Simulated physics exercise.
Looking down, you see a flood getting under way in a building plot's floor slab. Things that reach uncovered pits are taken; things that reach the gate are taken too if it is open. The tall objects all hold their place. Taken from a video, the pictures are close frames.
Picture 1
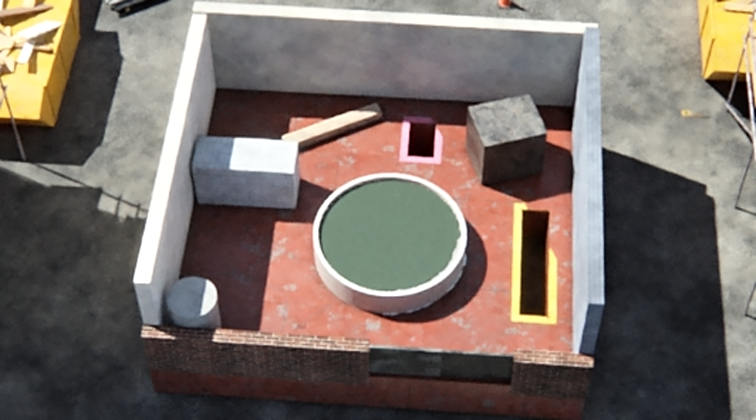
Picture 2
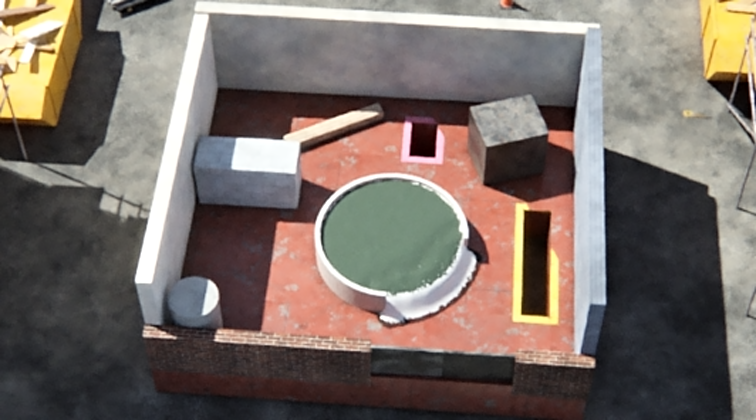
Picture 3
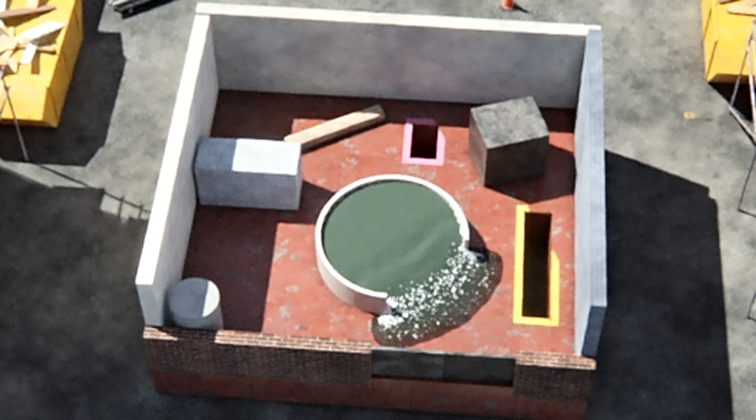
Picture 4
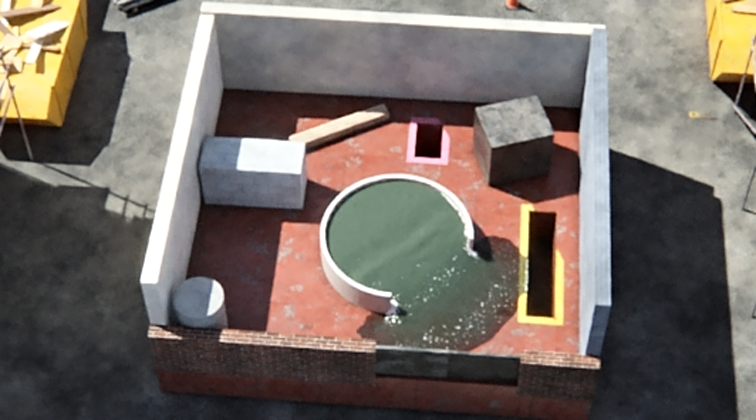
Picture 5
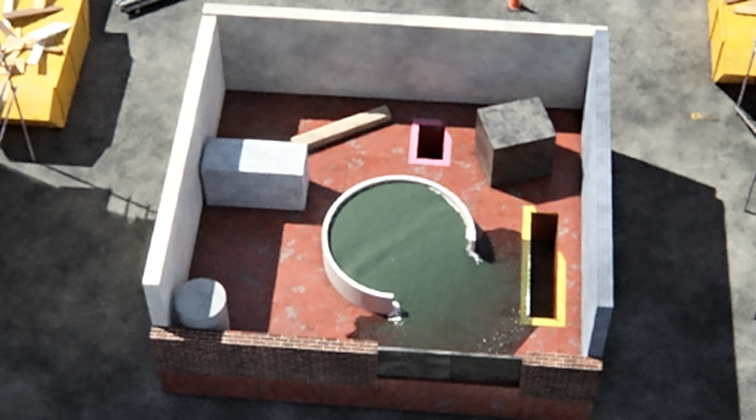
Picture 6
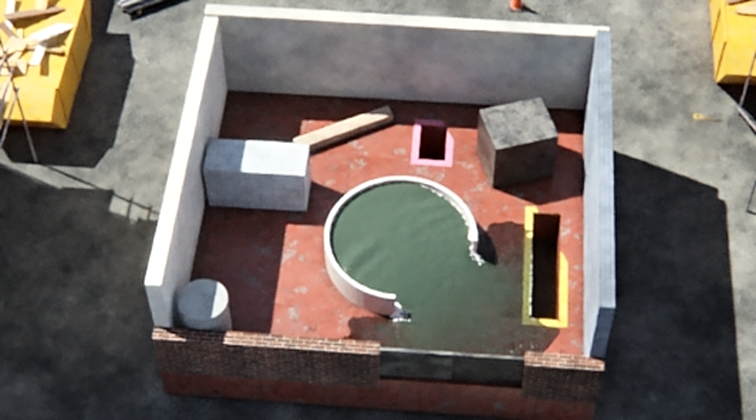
The clip opens on a walled, red-floored plot seen from above, with a round pool of dark green water at its centre. The pool's lower-right wall breaks outward, and water pours through the gap in white froth, then spreads across the floor to the yellow-edged pit and the front wall.
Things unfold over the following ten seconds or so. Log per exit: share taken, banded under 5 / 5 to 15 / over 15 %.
As I see it, the gate soaks up scarcely any - beneath five per cent; the pink pit soaks up scarcely any - beneath five per cent; the yellow pit soaks up a great deal - past fifteen per cent.
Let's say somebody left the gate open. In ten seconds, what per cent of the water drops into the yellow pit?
I'd put the yellow pit at 35 per cent after ten seconds.
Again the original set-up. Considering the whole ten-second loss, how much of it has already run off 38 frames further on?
Estimate: 80 %.
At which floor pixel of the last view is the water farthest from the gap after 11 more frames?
I'd say around (241, 357).
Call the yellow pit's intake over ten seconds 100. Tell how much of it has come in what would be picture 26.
Roughly 45 per cent.
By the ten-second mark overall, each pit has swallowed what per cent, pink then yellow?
In the order asked, roughly 0 and 52 percent.
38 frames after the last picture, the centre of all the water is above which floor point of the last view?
The water's centre sits above (407, 288).
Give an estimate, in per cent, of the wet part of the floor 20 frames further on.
Around 40 in a hundred.
A moment on, water covers 20 % of the floor; the gate 0 %, the pink pit 0 %, the yellow pit 5 %.
Next, water covers 25 % of the floor; the gate 0 %, the pink pit 0 %, the yellow pit 9 %.
Then, water covers 40 % of the floor; the gate 0 %, the pink pit 0 %, the yellow pit 23 %.
Later, water covers 50 % of the floor; the gate 0 %, the pink pit 0 %, the yellow pit 42 %.
In the end, water covers 55 % of the floor; the gate 0 %, the pink pit 1 %, the yellow pit 52 %.
